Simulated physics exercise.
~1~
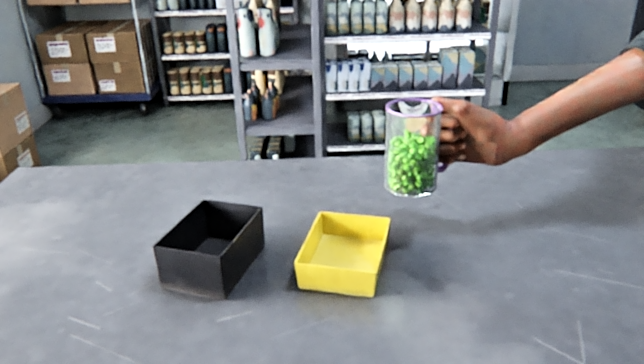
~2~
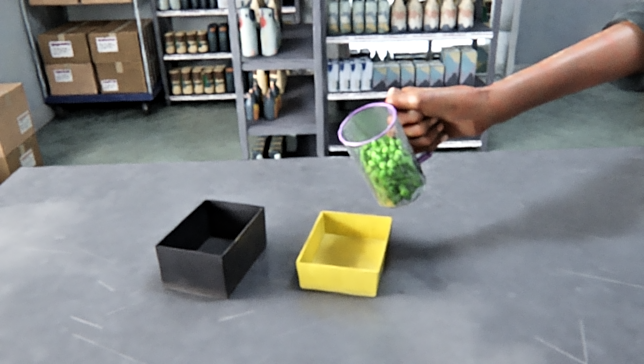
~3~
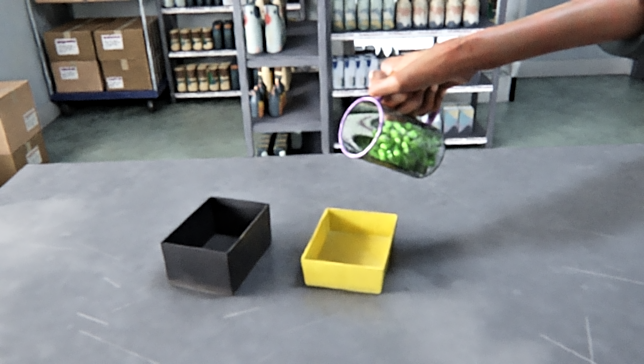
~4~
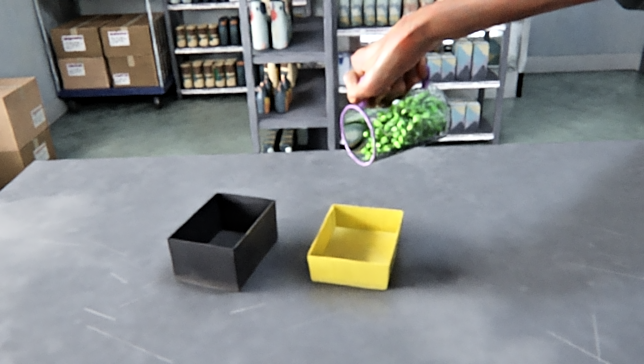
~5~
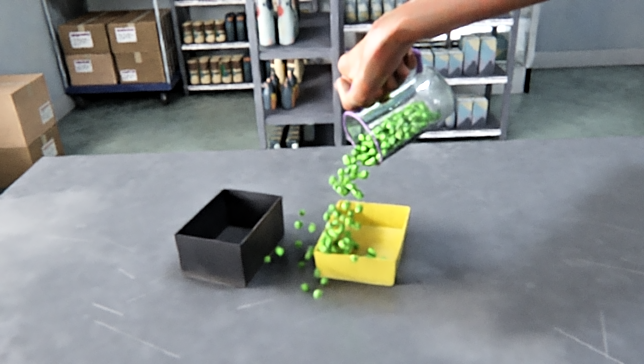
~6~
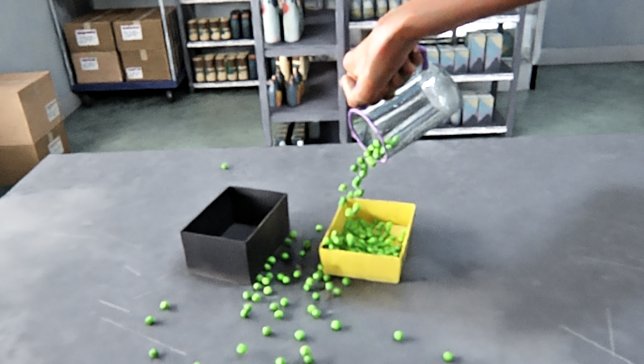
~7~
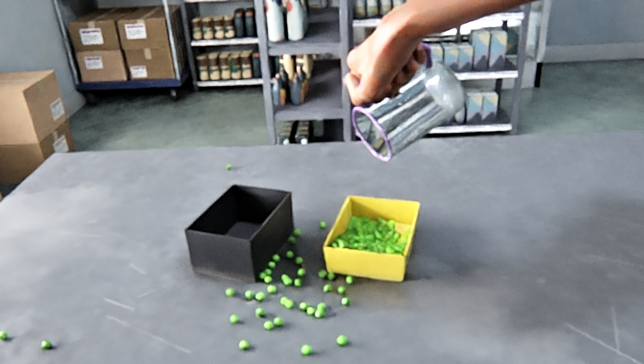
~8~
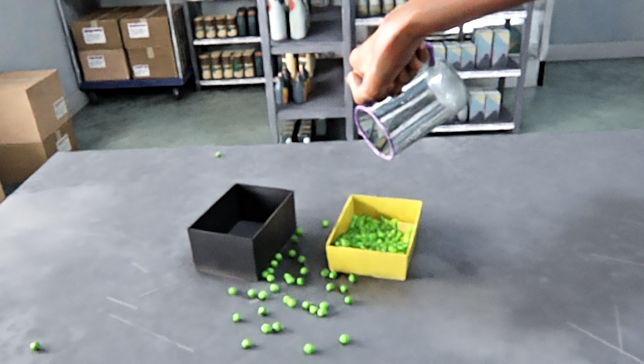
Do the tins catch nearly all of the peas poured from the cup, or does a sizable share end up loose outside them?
A sizable share ends up loose outside the tins. The yellow tin catches most of the peas, while the black tin gets few or none.
The footage shows a hand tipping a clear cup of green peas over a gray table as the view shifts slightly left. The peas pour down, most landing in a yellow tin while others scatter across the table near a black tin, and the emptied cup stays tilted above.
